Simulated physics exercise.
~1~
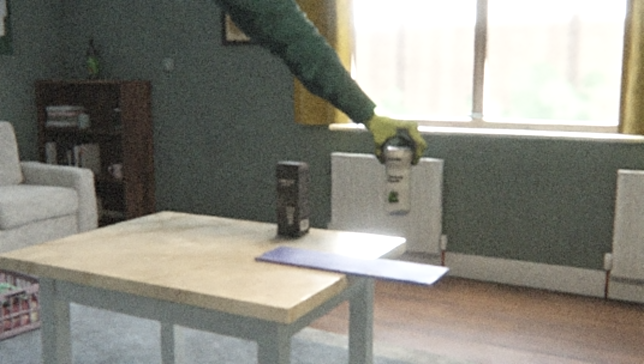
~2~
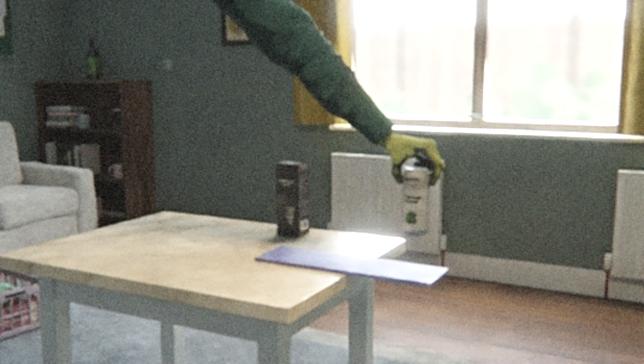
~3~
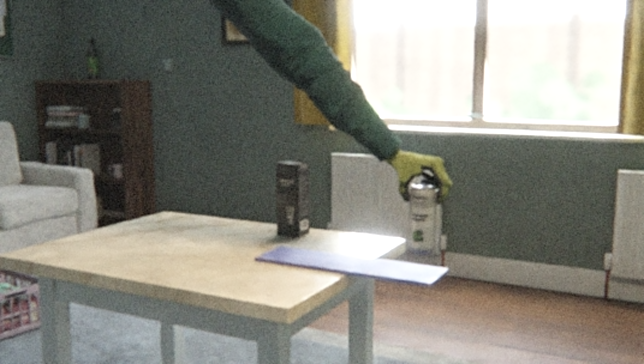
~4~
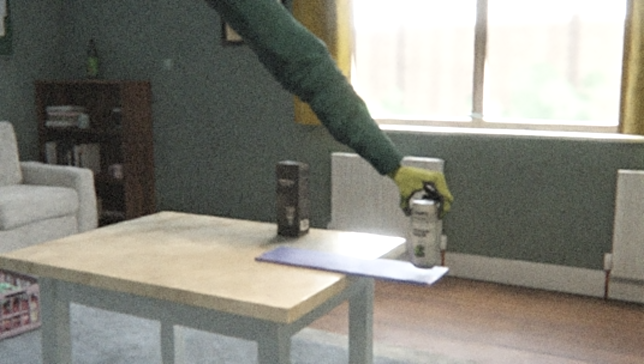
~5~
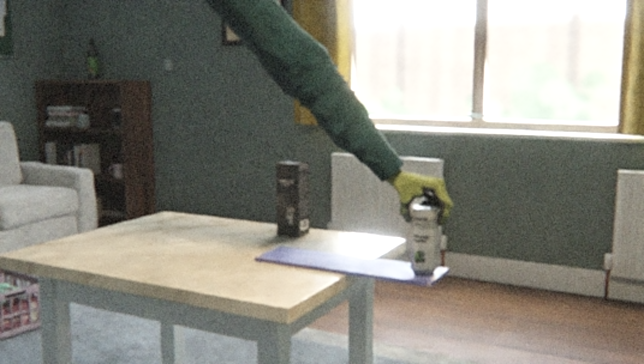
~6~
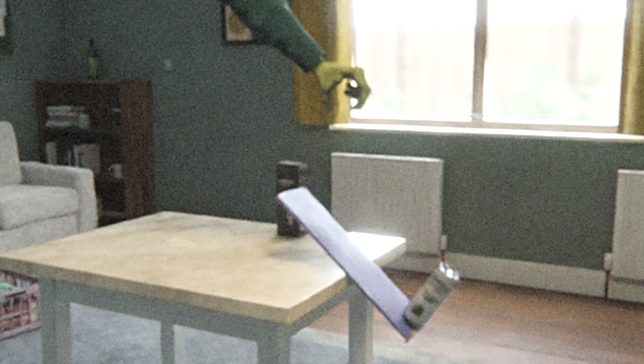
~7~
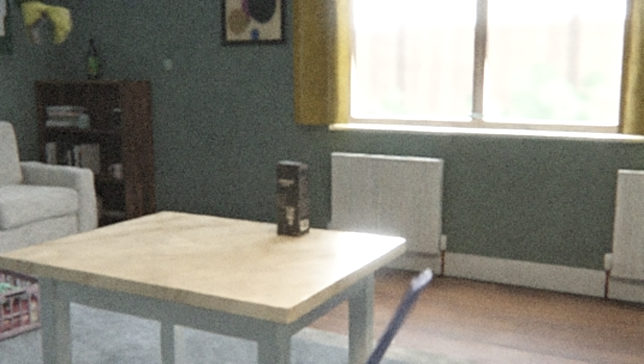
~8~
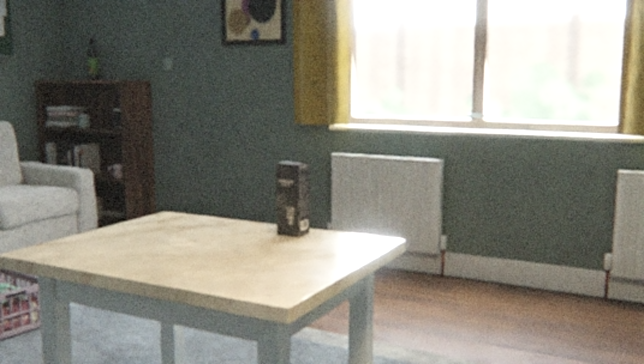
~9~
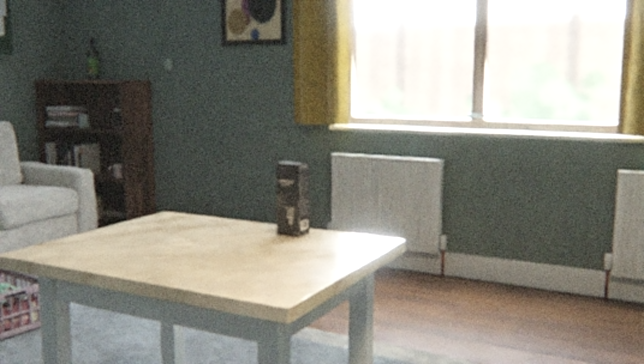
To begin with, a gloved hand on a green-sleeved arm holds a white can in the air beside a pale wooden table, where a blue plank juts out past the right edge and a black carton stands nearby. The hand moves the can slightly right and lowers it onto the plank's overhanging end. Once the hand lets go and draws back to the left, the plank tips steeply and the can leans and slides down with it. Both drop off the table's edge and out of view. The carton remains standing on the otherwise empty tabletop.
